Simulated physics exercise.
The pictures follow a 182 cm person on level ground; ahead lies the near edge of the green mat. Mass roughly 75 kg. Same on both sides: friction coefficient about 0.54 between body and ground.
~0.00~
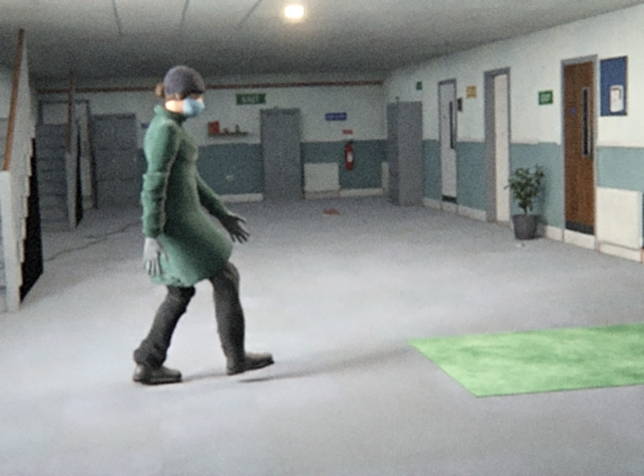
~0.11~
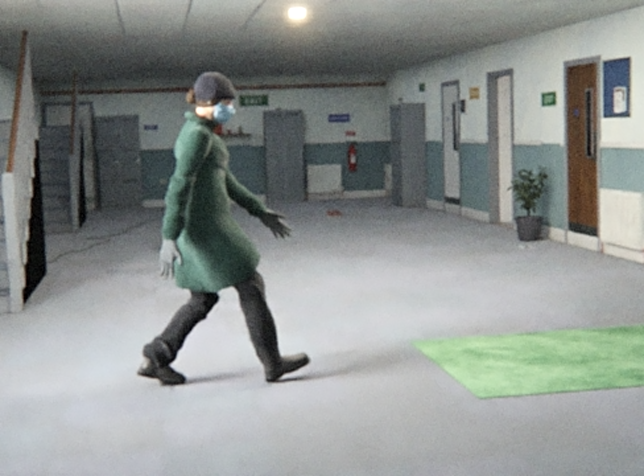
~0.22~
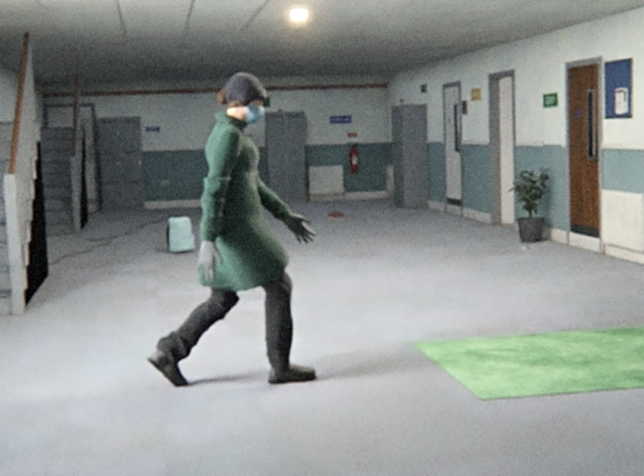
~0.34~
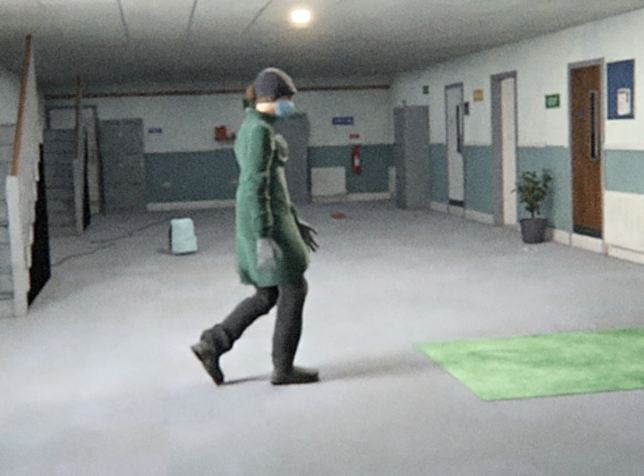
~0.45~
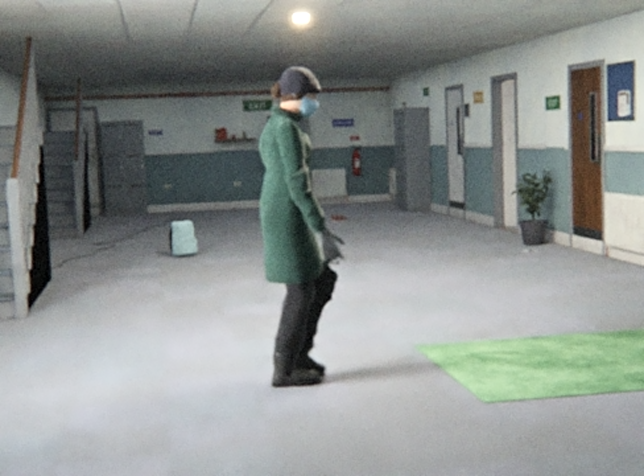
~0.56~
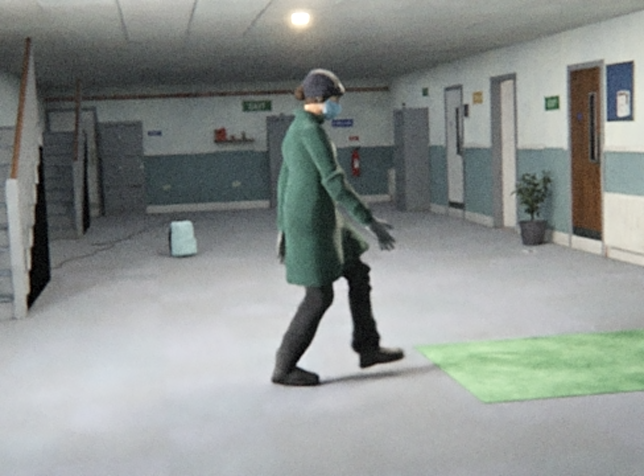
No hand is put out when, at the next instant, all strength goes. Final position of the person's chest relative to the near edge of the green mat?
The person's chest comes to rest beyond the near edge of the green mat.
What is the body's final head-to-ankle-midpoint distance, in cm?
I'd put it at roughly 90 centimetres.
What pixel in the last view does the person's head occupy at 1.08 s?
Estimate: About (462, 237).
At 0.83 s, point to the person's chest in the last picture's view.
Look close to (371, 213) and you'll spot it.
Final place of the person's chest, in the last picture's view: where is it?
About (464, 323).
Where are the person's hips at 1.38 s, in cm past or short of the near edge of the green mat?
Position: Approx. 0 cm past.
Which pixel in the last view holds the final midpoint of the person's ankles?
Estimated position: Around (382, 361).
After 0.83 s the person's chest is 41 cm short of the near edge of the green mat, near (371, 213) in the last picture's view; the person's hips 45 cm short of the near edge of the green mat.
After 1.08 s the person's chest is 6 cm short of the near edge of the green mat, near (426, 260) in the last picture's view; the person's hips 20 cm short of the near edge of the green mat.
After 1.38 s the person's chest is 35 cm past the near edge of the green mat, near (478, 313) in the last picture's view; the person's hips 1 cm past the near edge of the green mat.
At rest, 3.4 s, person's head crosses the near edge of the green mat; person's chest crosses the near edge of the green mat.
